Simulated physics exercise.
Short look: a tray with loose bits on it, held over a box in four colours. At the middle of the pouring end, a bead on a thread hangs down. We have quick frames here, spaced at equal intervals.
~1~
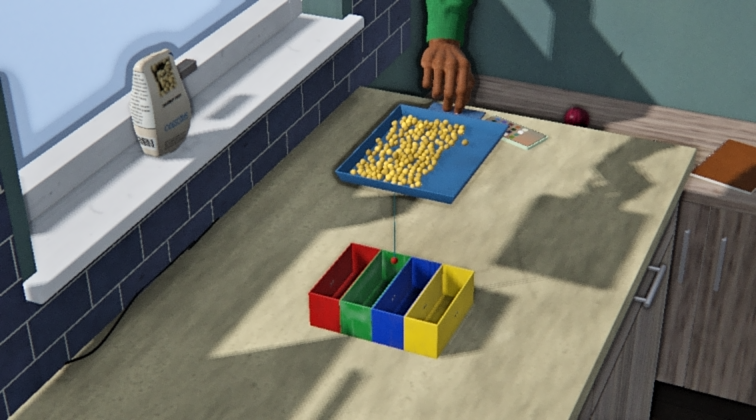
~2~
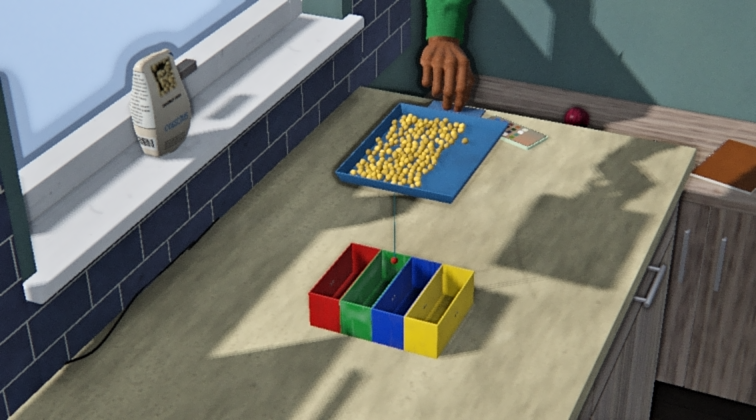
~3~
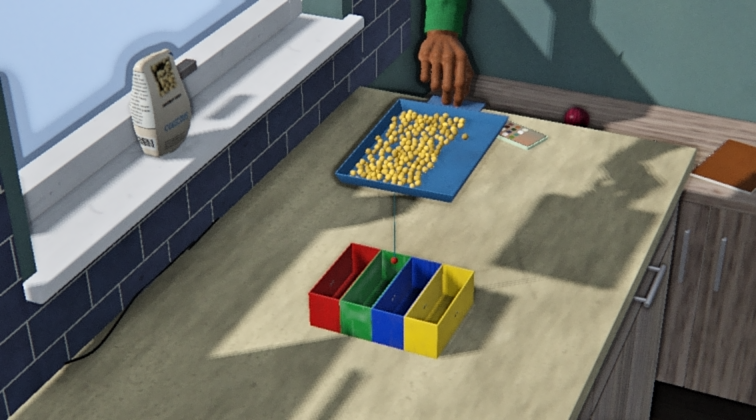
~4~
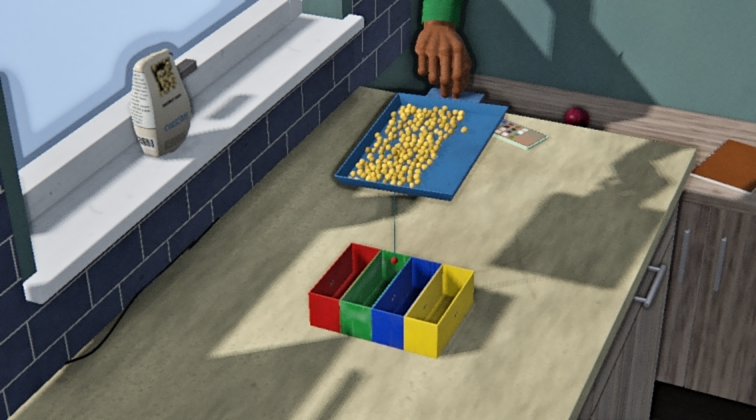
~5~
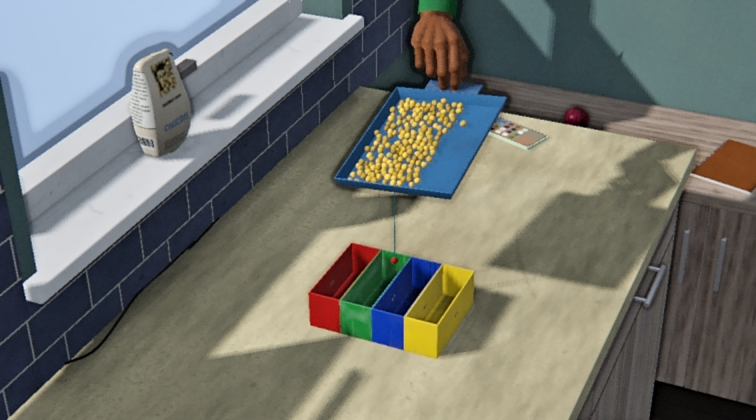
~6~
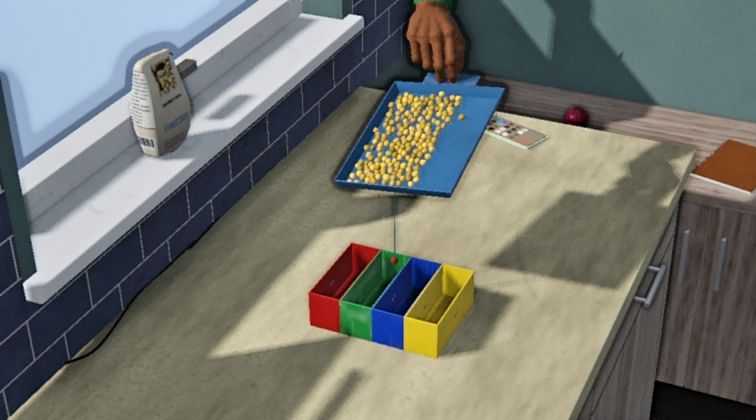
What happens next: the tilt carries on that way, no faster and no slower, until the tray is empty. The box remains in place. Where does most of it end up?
Most ends up in the red cell.
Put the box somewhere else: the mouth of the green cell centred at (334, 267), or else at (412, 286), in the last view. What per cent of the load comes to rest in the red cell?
Roughly 10% first, roughly 10% second.
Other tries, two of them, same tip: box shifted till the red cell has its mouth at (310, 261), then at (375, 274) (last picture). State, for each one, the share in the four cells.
Near 100 % and 20 %.
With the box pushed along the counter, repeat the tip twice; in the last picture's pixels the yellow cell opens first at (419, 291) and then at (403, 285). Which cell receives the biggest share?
Placing A: That red cell / placing B: Green.
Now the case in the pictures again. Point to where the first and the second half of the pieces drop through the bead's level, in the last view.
It passes near (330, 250) first and then near (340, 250).
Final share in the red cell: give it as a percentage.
That part is close to 50 percent of the load.
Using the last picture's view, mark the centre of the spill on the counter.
Look around pixel (290, 291).
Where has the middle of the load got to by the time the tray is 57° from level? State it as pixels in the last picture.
Close to (375, 144).
Soon after the last picture, tray tipped steeply; nearly all on the tray; a stray few falling or outside the box.
A little later, tray tipped right over; about a quarter on the tray; about a quarter in the red cell; a small part in the green cell; about half falling or outside the box.
Later still, tray tipped past a quarter turn; about half in the red cell; a small part in the green cell; about a third falling or outside the box.
At rest, tray tipped past a quarter turn; about half in the red cell; a small part in the green cell; none in the yellow cell; none in the blue cell; about a third outside the box.
